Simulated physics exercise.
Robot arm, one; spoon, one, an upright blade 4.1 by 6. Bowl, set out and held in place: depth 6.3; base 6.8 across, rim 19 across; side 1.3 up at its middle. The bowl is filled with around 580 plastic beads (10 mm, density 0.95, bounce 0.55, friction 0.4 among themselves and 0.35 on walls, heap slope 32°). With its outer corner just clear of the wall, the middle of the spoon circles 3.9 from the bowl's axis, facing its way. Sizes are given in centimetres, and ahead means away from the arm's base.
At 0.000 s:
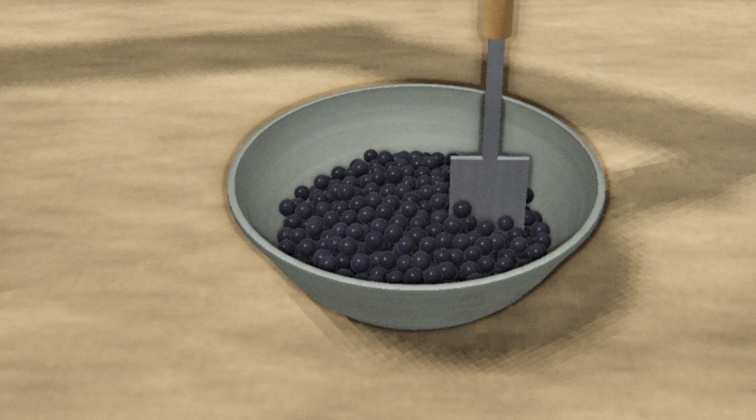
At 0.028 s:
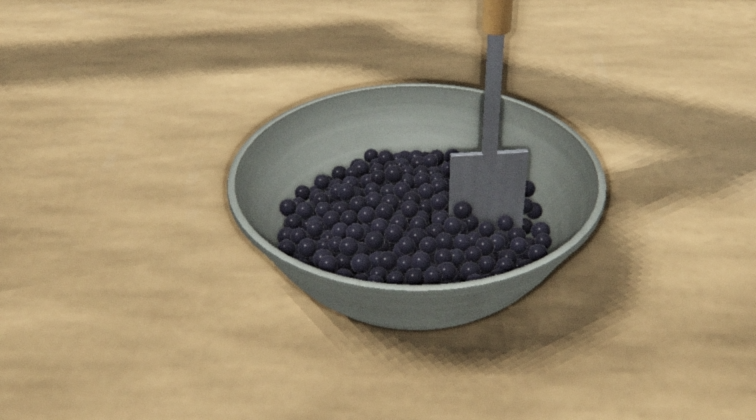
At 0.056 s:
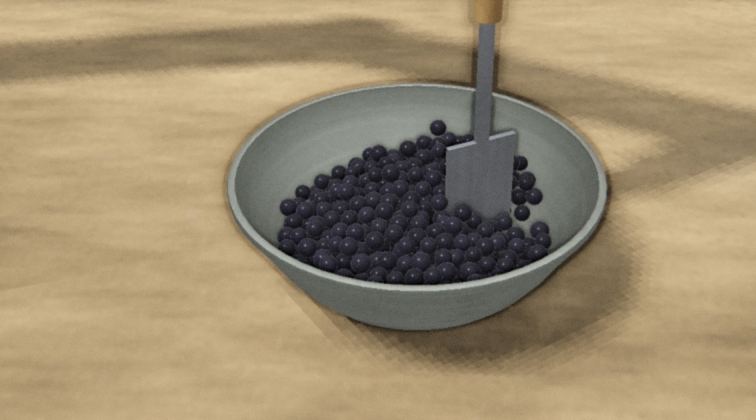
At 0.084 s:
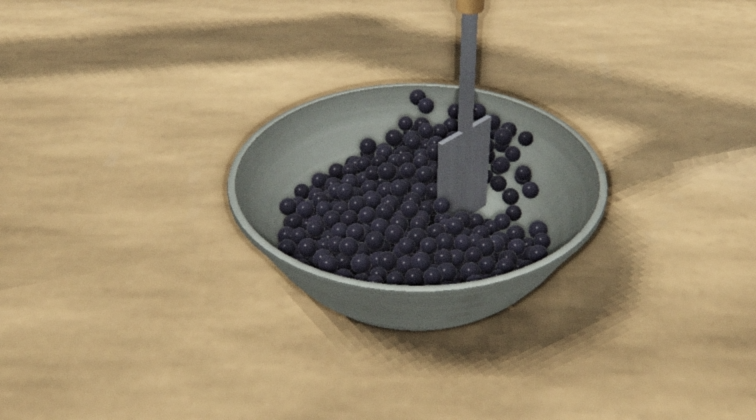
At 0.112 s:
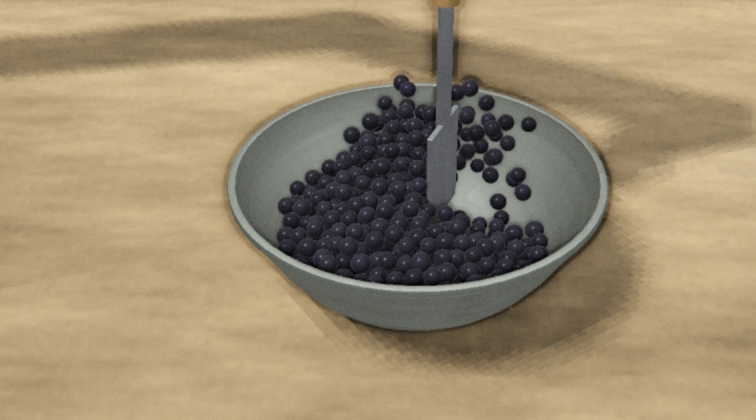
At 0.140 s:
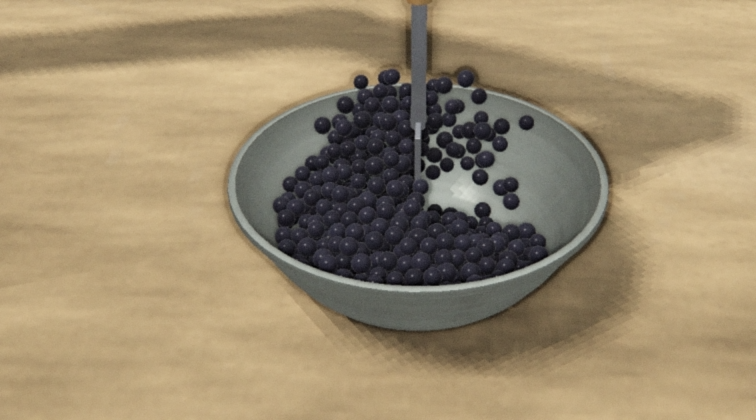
A flat metal blade with a wooden handle swept leftward through dark beads in a gray bowl, turning edge-on as it pushed them into a heap toward the back and left a bare patch behind it.
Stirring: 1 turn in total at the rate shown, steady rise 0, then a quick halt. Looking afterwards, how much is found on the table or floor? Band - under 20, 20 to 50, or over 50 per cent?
Band: Under 20 per cent.
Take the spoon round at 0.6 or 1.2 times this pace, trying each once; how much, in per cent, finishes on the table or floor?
Around 0 percent for the first try and 25 percent for the second.
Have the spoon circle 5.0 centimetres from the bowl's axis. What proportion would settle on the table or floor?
Around 20 in a hundred.
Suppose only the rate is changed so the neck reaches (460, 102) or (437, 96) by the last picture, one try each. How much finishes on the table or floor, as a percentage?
It comes to close to 0 per cent and close to 5 per cent.
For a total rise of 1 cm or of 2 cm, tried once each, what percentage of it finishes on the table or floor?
Try one: Around 15 %; try two: Around 10 %.
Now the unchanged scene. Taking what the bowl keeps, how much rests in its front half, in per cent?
40 %.
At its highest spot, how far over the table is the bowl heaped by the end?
Around 6.5 cm above the table.
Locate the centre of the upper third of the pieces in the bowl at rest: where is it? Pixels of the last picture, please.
At about (490, 179).
After 0.27 s, 192° round, highest piece 10 above the table; 553 in the bowl, 3 on the table or floor, 19 in flight or on the tool.
After 0.41 s, 294° round, highest piece 9 above the table; 514 in the bowl, 38 on the table or floor, 23 in flight or on the tool.
After 0.68 s, 0° round, highest piece 7 above the table; 493 in the bowl, 82 on the table or floor.
After 1.38 s, 0° round, highest piece 7 above the table; 493 in the bowl, 82 on the table or floor.
In the end, 493 in the bowl, 82 on the table or floor. That is 14 % on the table or floor.
